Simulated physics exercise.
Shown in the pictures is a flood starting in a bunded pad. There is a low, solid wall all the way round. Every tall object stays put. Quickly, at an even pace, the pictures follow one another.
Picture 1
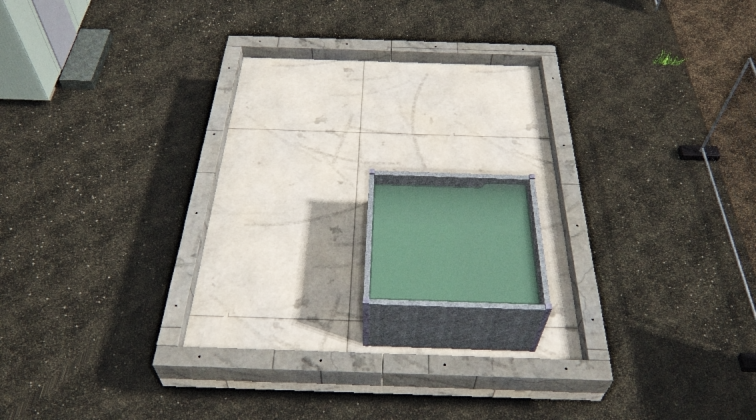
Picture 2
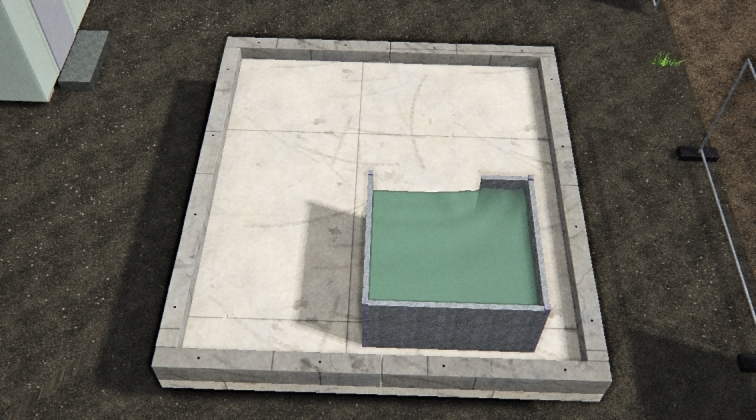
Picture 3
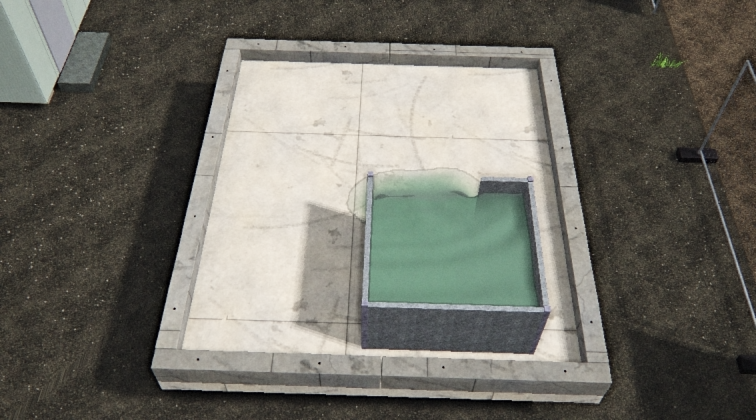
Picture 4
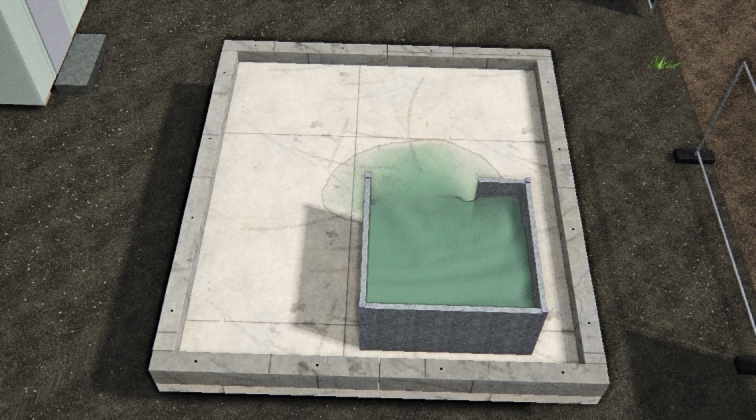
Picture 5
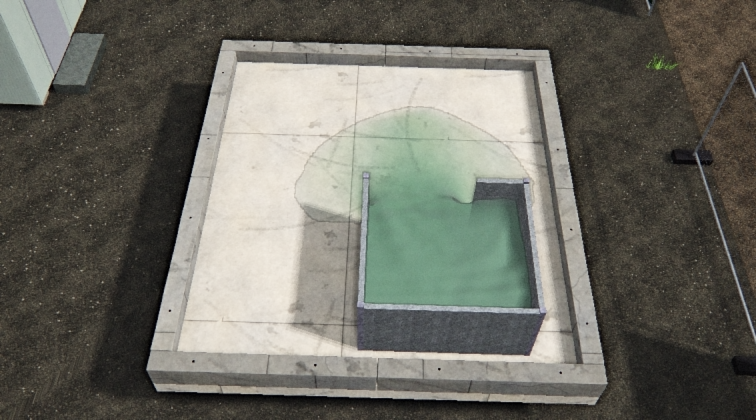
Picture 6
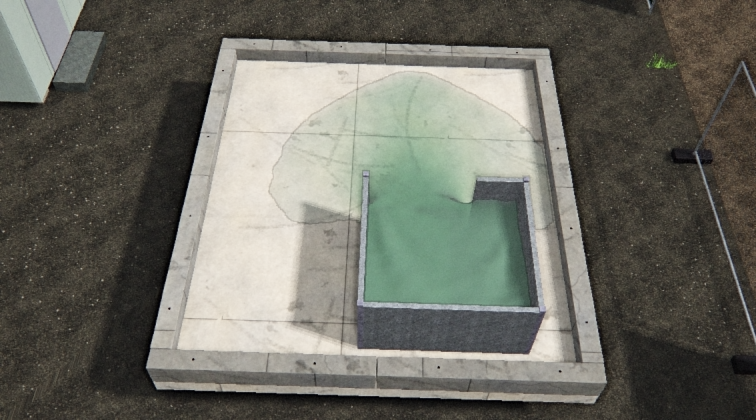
Green water pouring through a gap in the far side of an open tank, fanning out across a pale walled pad.
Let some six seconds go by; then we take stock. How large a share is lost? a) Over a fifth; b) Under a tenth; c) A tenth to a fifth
Option c: A tenth to a fifth.
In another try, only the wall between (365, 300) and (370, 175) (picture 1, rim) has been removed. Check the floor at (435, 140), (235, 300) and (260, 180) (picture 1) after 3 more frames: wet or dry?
Spared, soaked, soaked.
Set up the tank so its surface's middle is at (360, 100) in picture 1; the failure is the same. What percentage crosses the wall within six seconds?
Roughly 36 %.
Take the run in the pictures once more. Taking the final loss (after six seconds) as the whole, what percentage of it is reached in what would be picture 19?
Note - share reached: 70 %.
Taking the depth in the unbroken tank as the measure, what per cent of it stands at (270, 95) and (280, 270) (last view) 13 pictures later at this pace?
In order: About 20 and 0 percent.
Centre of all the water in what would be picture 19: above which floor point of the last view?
About (398, 170) in the last view.
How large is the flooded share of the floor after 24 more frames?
Close to 75 %.
A moment on, water covers 50 % of the floor; the low wall has let 0 % over.
Next, water covers 55 % of the floor; the low wall has let 0 % over.
Then, water covers 60 % of the floor; the low wall has let 10 % over.
Later, water covers 60 % of the floor; the low wall has let 14 % over.
In the end, water covers 80 % of the floor; the low wall has let 14 % over.
